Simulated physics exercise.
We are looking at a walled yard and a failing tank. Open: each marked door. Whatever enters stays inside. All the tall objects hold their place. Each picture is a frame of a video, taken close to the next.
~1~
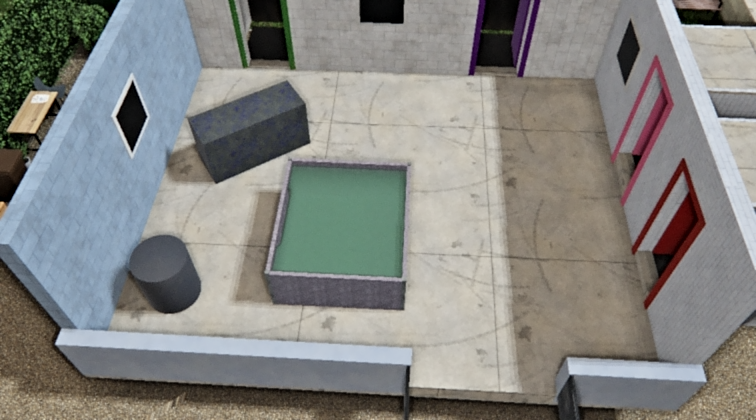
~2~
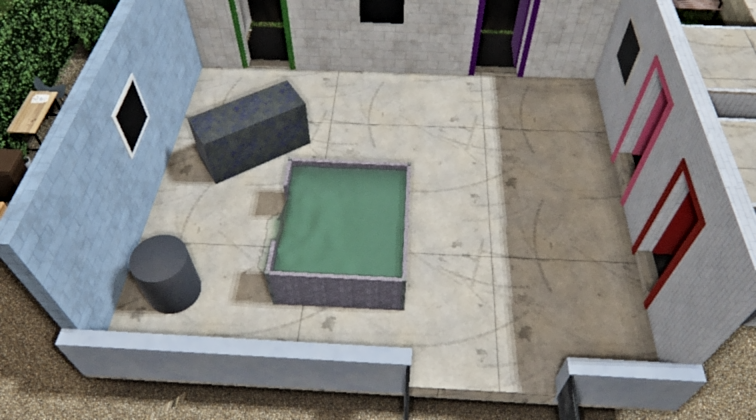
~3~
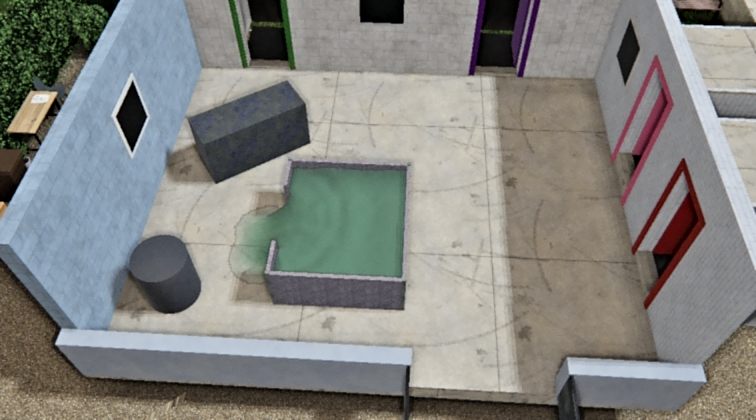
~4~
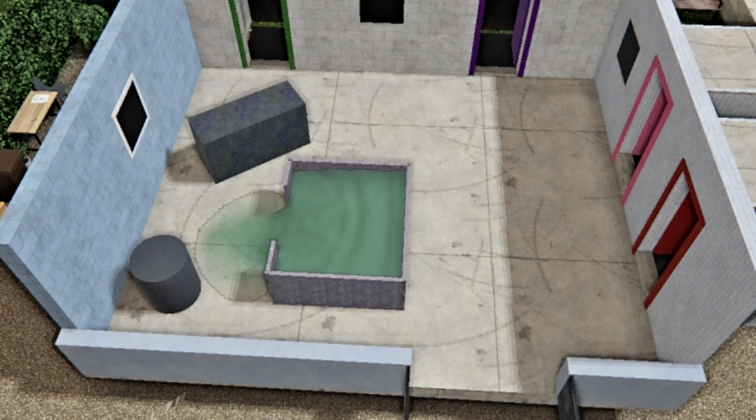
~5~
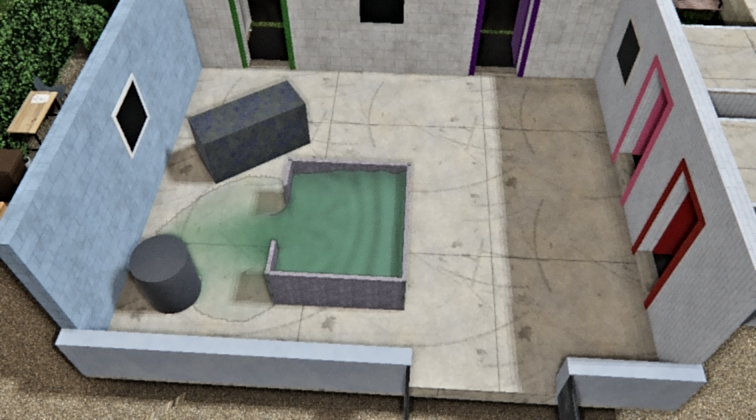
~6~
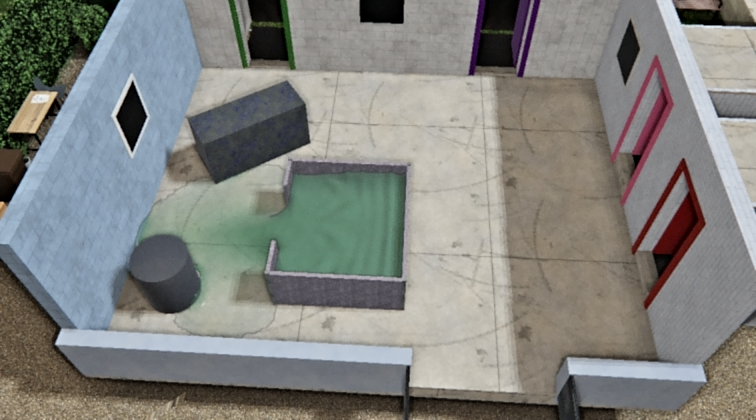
A walled concrete yard is seen from a high, fixed viewpoint, with a pale blue wall on the left and pink and red doorways on the right. A low grey-walled tank of green water stands near the centre, with a long dark block behind it to the left and a dark cylinder at the lower left. The tank's left side opens, and green water pours through the gap, fanning leftward across the floor and around the cylinder.
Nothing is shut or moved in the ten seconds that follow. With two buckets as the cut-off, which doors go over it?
Door by door: The purple door stays within two buckets; the red door stays within two buckets; the pink door stays within two buckets; the green door goes over two buckets.
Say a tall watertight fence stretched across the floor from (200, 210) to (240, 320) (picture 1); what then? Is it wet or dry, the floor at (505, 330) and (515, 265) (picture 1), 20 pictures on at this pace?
Result, in order: Swamped / bone-dry.
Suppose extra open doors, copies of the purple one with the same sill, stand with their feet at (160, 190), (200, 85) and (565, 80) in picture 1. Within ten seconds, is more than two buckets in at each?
Same order as asked - exceeds the limit, exceeds the limit and stays within the limit.
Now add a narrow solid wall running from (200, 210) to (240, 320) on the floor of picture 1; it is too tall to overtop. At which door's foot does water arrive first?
The green door.
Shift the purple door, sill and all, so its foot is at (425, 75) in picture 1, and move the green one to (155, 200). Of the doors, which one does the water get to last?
Answer: The door marked pink.
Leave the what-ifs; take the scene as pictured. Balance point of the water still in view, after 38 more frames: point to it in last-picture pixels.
My reading is close to (290, 224).
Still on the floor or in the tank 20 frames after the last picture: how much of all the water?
Near 98 percent, give or take.
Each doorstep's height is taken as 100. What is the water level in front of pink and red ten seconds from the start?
Approx. 20 % then 40 %.
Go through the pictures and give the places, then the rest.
In the first frame, the tank at (343, 218) is whole and still.
In the second frame, the front is at a hidden place, out from the gap at (286, 233).
In the third frame, the front is at (237, 267), out from the gap at (286, 234).
In the fourth frame, water pours out at (286, 235) and has run to (200, 245).
In the fifth frame, the front is at a hidden place, out from the gap at (286, 235).
In the sixth frame, water pours out at (286, 235) and has run to a hidden place.
A moment on, water covers 15 % of the floor; the purple door not reached, the red door not reached, the pink door not reached, the green door not reached.
Next, water covers 25 % of the floor; the purple door not reached, the red door not reached, the pink door not reached, the green door not reached.
Then, water covers 35 % of the floor; the purple door not reached, the red door not reached, the pink door not reached, the green door over two buckets in.
Later, water covers 70 % of the floor; the purple door wet at the sill, nothing in, the red door not reached, the pink door not reached, the green door far over two buckets in.
In the end, water covers 95 % of the floor; the purple door wet at the sill, nothing in, the red door wet at the sill, nothing in, the pink door wet at the sill, nothing in, the green door far over two buckets in.
